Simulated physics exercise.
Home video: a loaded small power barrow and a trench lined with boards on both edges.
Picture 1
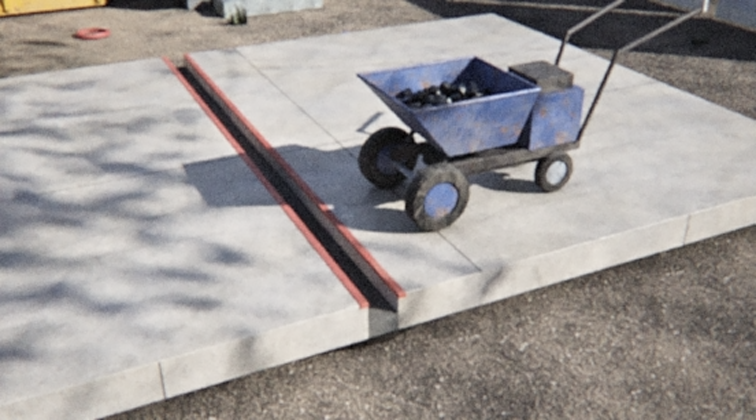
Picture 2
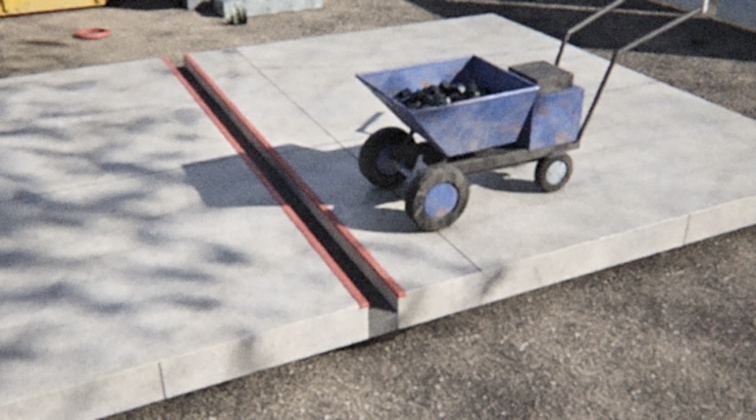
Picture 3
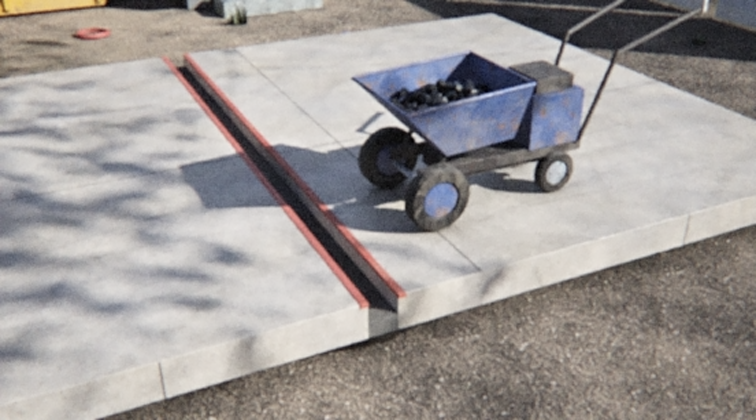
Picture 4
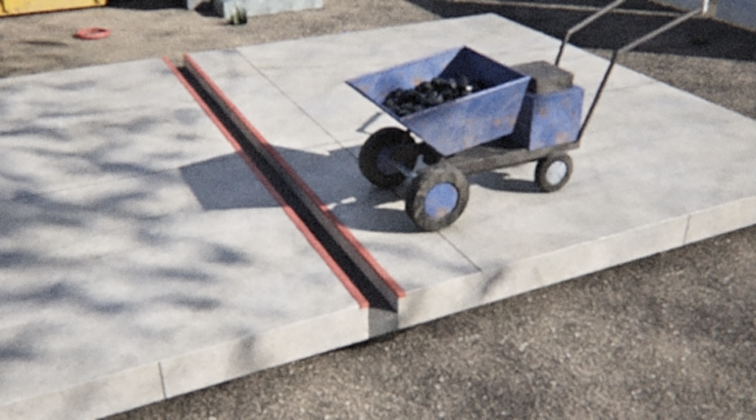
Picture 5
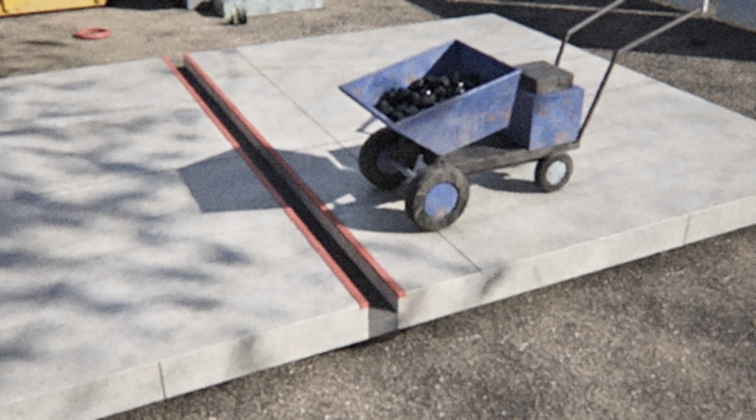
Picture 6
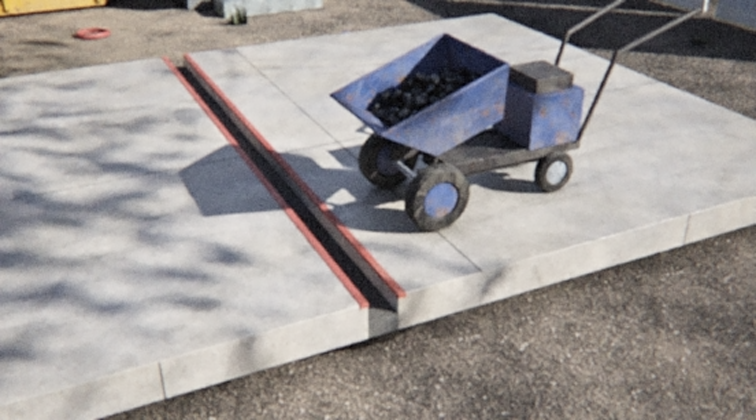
A blue barrow loaded with black lumps stood still on a pale slab, right of a narrow, red-edged trench, while its skip slowly tilted forward to the left, its back end rising.
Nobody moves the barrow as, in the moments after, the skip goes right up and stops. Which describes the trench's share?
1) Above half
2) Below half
Option 2: Below half.
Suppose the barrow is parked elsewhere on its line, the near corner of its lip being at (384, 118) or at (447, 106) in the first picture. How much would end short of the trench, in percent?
In order: About 0 % and 20 %.
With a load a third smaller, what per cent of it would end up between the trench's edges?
Something near 40 percent of it.
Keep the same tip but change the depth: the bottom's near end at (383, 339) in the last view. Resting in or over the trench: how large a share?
The share would be around 40 in a hundred.
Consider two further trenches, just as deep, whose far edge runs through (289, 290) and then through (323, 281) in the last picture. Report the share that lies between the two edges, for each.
I'd put it near 90 in a hundred, then near 60 in a hundred.
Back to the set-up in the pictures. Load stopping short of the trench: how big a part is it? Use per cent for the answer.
That share comes out near 0 in a hundred.
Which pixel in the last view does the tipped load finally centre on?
Near pixel (295, 229).
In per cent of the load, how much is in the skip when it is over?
It works out to some 25 percent.
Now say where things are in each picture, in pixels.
The first frame shows lip of the skip (412, 113), level; top of the load (455, 100), lumps of coal; first edge of the trench (378, 267); far edge (342, 276), the trench under half as wide as the skip, and about half as deep as wide.
The second frame shows lip of the skip (410, 113), level; top of the load (454, 100).
The third frame shows lip of the skip (406, 116), tipped barely; top of the load (451, 98).
The fourth frame shows lip of the skip (399, 120), tipped a little; top of the load (455, 94).
The fifth frame shows lip of the skip (391, 127), tipped a little; top of the load (460, 93).
The sixth frame shows lip of the skip (382, 135), tipped clearly; top of the load (452, 90); first edge of the trench (378, 267); far edge (342, 276).
Just after the last frame, skip tipped steeply; every one in the skip.
A moment on, skip tipped right over; the larger part in the skip; about a tenth in or heaped over the trench; about a tenth beyond it.
Further on, skip tipped right over; roughly a quarter in the skip; roughly a quarter in or heaped over the trench; roughly half beyond it.
When it is over, skip tipped right over; roughly a quarter in the skip; roughly a quarter in or heaped over the trench; roughly half beyond it.
